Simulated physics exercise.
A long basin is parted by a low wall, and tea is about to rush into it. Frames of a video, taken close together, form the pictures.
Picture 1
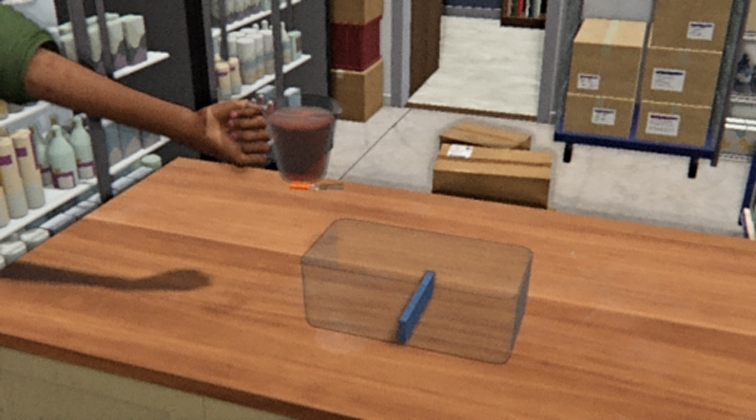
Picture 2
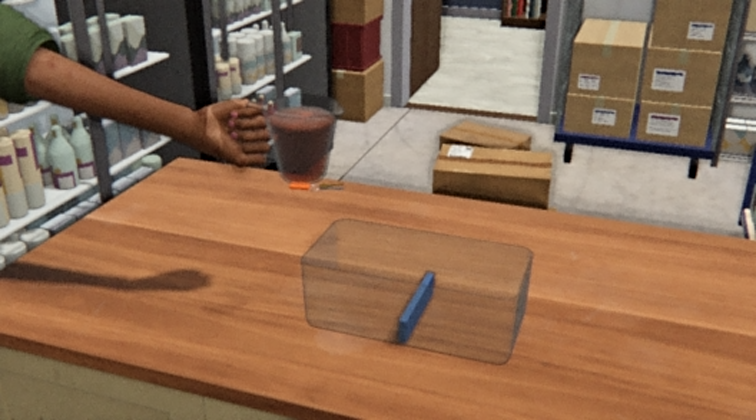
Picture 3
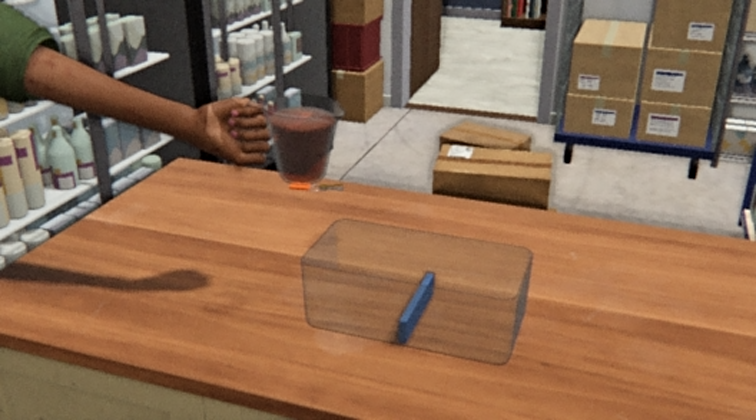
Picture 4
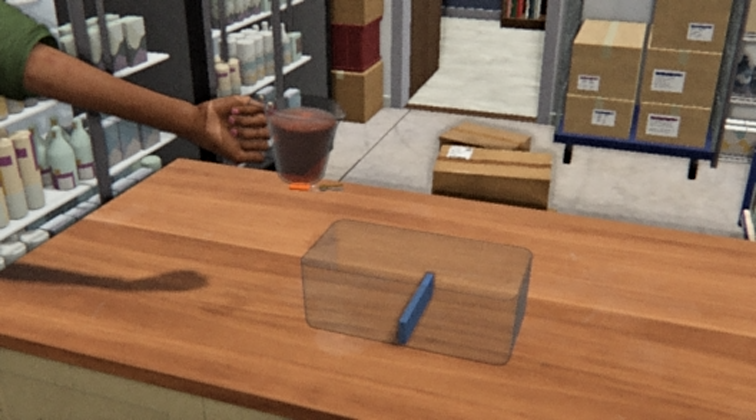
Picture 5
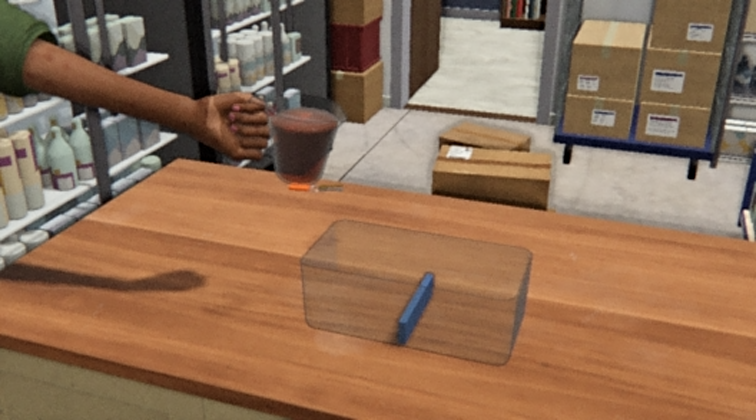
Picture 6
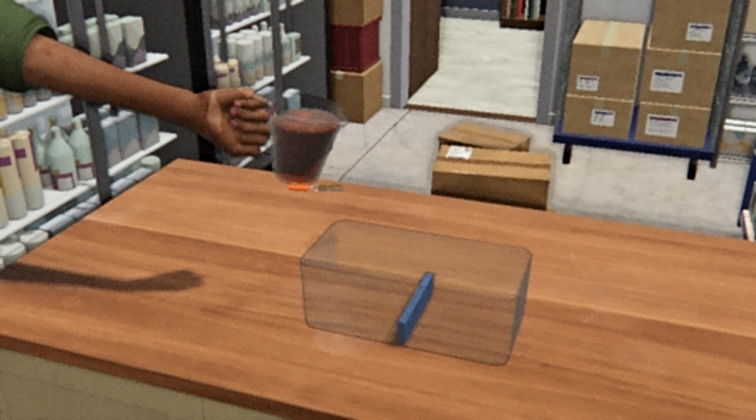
The video shows a hand holding a clear cup of dark reddish tea above a wooden counter, near a long transparent basin with a low blue dividing wall; the cup tilts slightly to the right while everything else stays still.
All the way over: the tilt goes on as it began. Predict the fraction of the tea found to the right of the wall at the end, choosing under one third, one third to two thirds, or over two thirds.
Prediction: Under one third.
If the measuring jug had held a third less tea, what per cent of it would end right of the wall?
Estimate: Around 10 per cent.
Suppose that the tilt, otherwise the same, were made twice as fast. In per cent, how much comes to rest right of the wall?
Near 10 %.
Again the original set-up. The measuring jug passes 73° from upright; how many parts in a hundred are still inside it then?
Roughly 65 %.
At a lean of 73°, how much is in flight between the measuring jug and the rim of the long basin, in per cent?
I'd say some 25 per cent of it.
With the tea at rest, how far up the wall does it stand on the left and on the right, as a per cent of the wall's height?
I'd say close to 50 per cent on the left side and 0 on the right.
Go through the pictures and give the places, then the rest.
In the first frame, tilt 0°; pouring edge (343, 112); surface from (272, 112) to (335, 119); the long basin's rim runs from (319, 240) to (525, 275); the wall's top is at (417, 296).
In the second frame, tilt 0°; pouring edge (343, 112); surface from (272, 112) to (335, 119).
In the third frame, tilt 2°; pouring edge (344, 114); surface from (273, 112) to (336, 121).
In the fourth frame, tilt 4°; pouring edge (345, 116); surface from (274, 112) to (337, 122).
In the fifth frame, tilt 8°; pouring edge (347, 119); surface from (275, 113) to (338, 123).
In the sixth frame, tilt 12°; pouring edge (348, 123); surface from (276, 114) to (341, 124).
A moment on, the measuring jug is tipped part way and 66 per cent is still to pour, 9 is left of the wall and 0 right of it.
Next, the measuring jug is tipped right over and 6 per cent is still to pour, 77 is left of the wall and 1 right of it.
Then the measuring jug is tipped right over and 0 per cent is still to pour, 91 is left of the wall and 6 right of it.
Later the measuring jug is tipped right over and 0 per cent is still to pour, 91 is left of the wall and 6 right of it.
In the end 91 per cent lies left of the wall, 6 right of it and 3 outside.
